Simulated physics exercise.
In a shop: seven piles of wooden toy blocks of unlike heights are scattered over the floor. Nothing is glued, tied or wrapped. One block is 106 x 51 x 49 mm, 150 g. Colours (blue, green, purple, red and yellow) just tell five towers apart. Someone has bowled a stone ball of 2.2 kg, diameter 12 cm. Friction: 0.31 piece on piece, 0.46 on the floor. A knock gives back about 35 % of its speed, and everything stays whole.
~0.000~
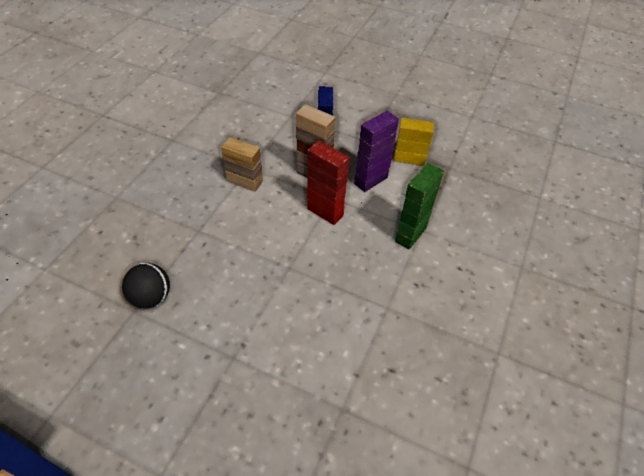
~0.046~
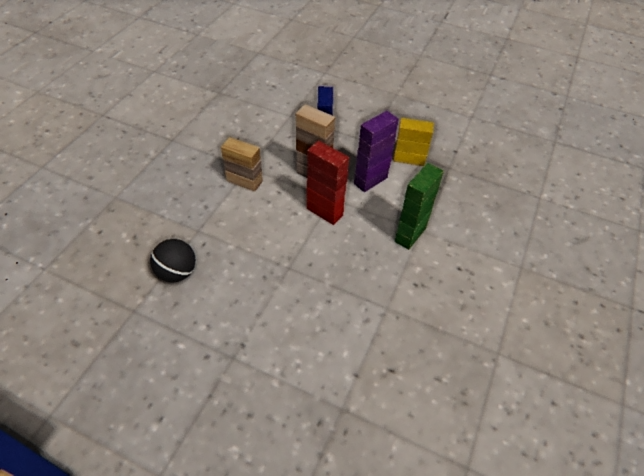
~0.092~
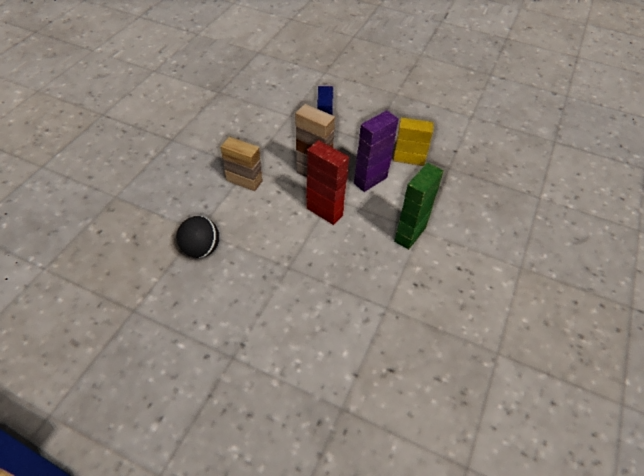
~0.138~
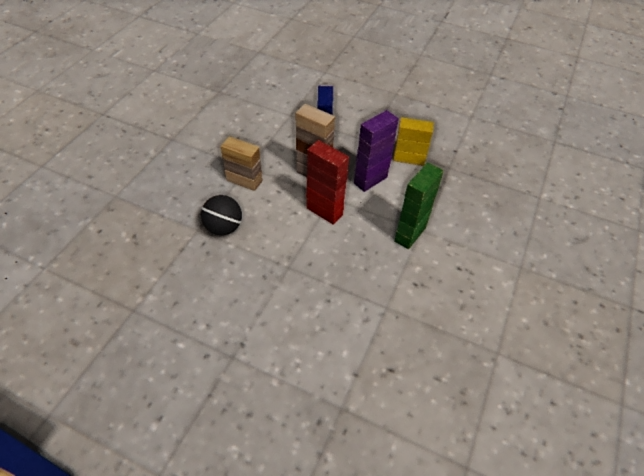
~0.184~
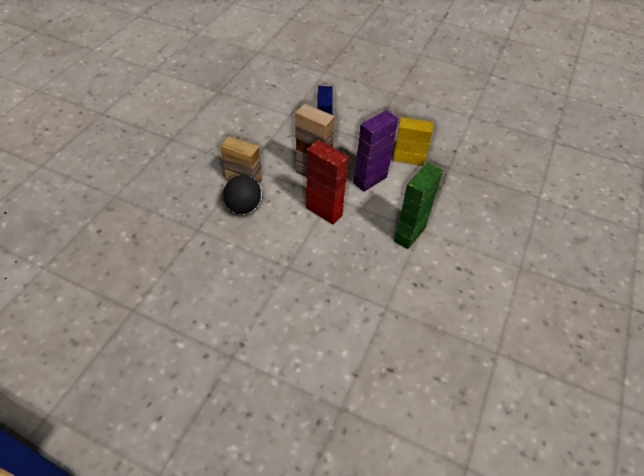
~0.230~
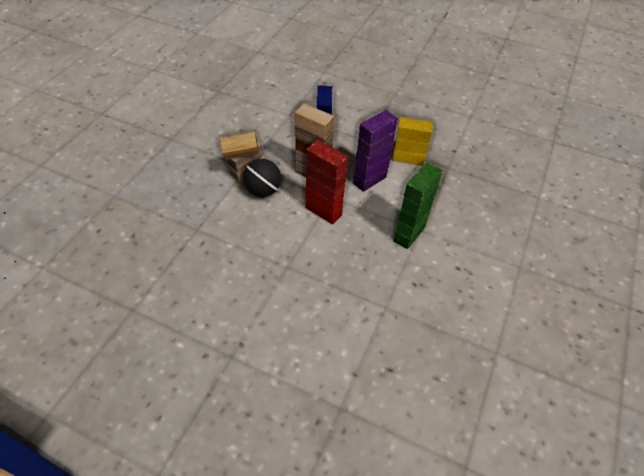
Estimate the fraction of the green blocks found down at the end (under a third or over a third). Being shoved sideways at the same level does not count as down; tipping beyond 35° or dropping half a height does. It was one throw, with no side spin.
Under a third of them.
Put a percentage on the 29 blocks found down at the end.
Near 25 per cent.
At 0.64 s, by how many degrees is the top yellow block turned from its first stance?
Roughly 0°.
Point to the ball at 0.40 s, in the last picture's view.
Near (313, 129).
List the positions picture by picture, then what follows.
In the first frame (places mark the middle of the side facing us), ball (146, 286) 40 cm from contact, 2.1 m/s; top green block (426, 177); top yellow block (415, 136); nothing disturbed.
In the second frame, ball (173, 260) 31 cm from contact, 2.1 m/s; top green block (426, 177).
In the third frame, ball (198, 237) 21 cm from contact, 2.1 m/s; top green block (426, 177).
In the fourth frame, ball (222, 215) 11 cm from contact, 2.1 m/s; top green block (426, 177).
In the fifth frame, ball (243, 195) 13 mm from contact, 2.1 m/s; top green block (425, 177).
In the sixth frame, ball (262, 178) after contact, 1.9 m/s; top green block (425, 177); top yellow block (414, 136); steepest lean 22°, the block at (238, 142); 3 disturbed, none down.
After 0.40 s, ball still moving; none of the 5 green blocks down (3 of 29 in all colours); top green block unmoved; top blue block leaning 12°.
After 0.64 s, ball still moving; none of the 5 green blocks down (7 of 29 in all colours); top green block unmoved; top blue block on its side.
At rest (1.5 s), ball rolling away; none of the 5 green blocks down (7 of 29 in all colours); top green block unmoved; top blue block on its side. That is 0 per cent. As the last picture would show them, middles, top green block near (423, 183), top blue block near (360, 39).
